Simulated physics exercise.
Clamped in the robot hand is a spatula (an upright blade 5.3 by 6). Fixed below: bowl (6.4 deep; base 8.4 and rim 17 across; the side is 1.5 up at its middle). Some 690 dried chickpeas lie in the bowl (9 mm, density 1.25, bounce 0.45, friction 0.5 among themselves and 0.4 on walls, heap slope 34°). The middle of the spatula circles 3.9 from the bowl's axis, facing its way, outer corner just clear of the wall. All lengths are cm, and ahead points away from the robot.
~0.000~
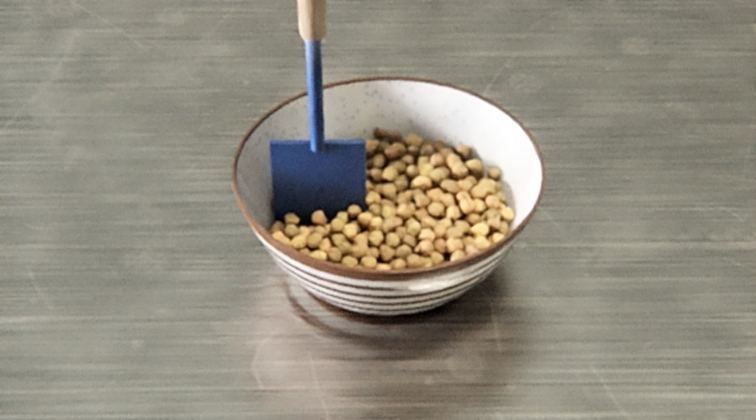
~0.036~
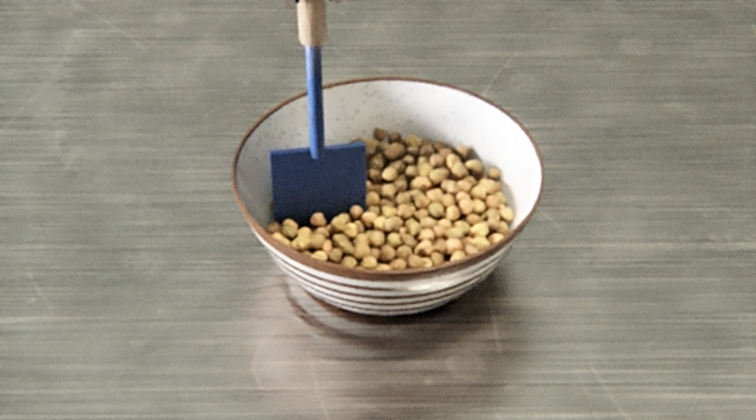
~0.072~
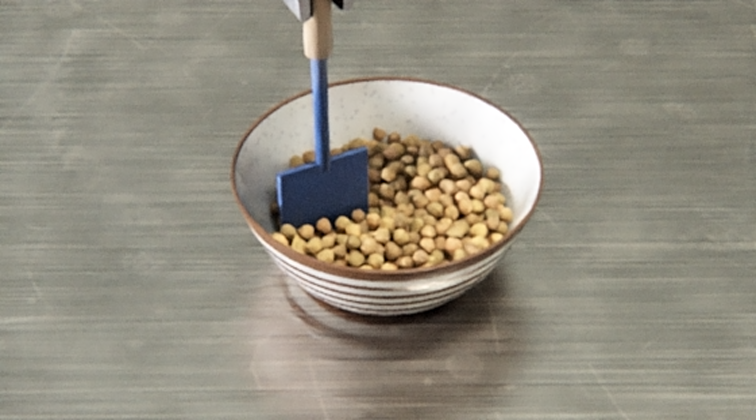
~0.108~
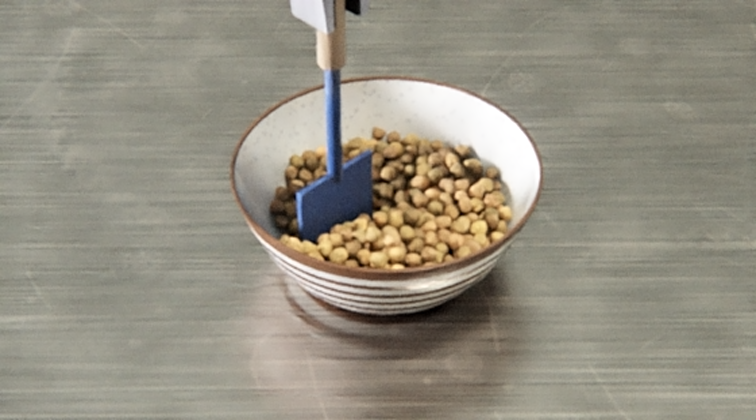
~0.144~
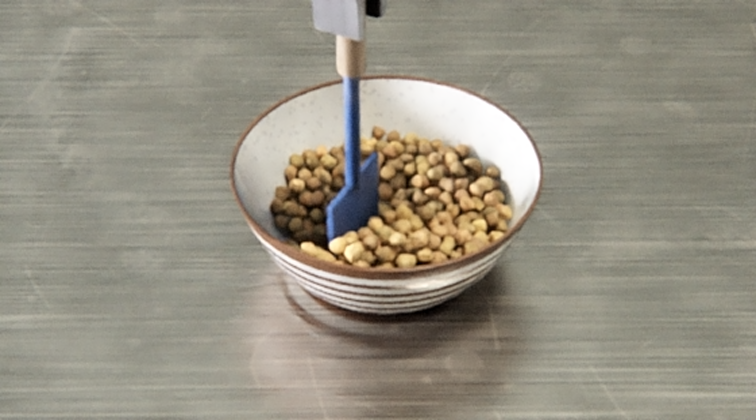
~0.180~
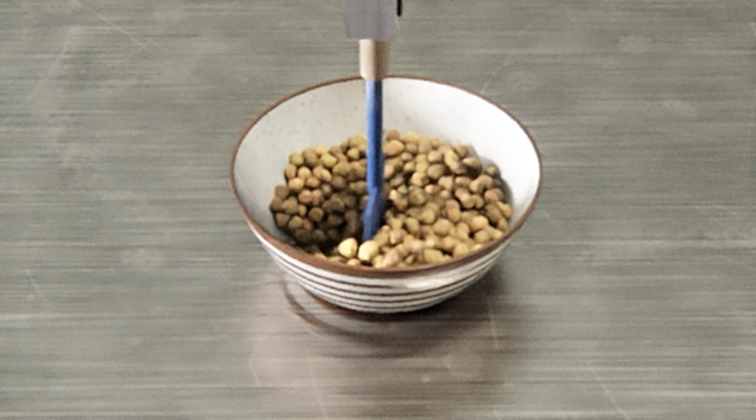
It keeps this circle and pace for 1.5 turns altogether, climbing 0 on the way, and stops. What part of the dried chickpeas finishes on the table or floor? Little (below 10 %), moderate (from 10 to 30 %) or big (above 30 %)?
On the table or floor the share is moderate, from 10 to 30 %.
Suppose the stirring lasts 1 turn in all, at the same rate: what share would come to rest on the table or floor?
It would be near 15 per cent.
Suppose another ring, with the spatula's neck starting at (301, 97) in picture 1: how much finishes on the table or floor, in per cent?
About 5 per cent.
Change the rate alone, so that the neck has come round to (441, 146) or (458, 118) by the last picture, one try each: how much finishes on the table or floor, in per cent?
Some 40 and 50 per cent.
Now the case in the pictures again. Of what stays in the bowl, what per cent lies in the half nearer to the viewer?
Some 30 per cent.
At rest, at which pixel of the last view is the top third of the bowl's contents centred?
Around (442, 164).
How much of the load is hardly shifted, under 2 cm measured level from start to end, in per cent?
Some 15 per cent.
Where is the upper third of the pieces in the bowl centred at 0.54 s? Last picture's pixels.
Near (355, 122).
After 0.54 s, 260° round, highest piece 9 above the table; 640 in the bowl, 34 on the table or floor, 14 in flight or on the tool.
After 0.89 s, 80° round, highest piece 8 above the table; 568 in the bowl, 110 on the table or floor, 10 in flight or on the tool.
After 1.27 s, 180° round, highest piece 7 above the table; 540 in the bowl, 147 on the table or floor, 1 in flight or on the tool.
After 1.97 s, 180° round, highest piece 7 above the table; 540 in the bowl, 148 on the table or floor.
At rest, 540 in the bowl, 148 on the table or floor. That is 22 % on the table or floor.
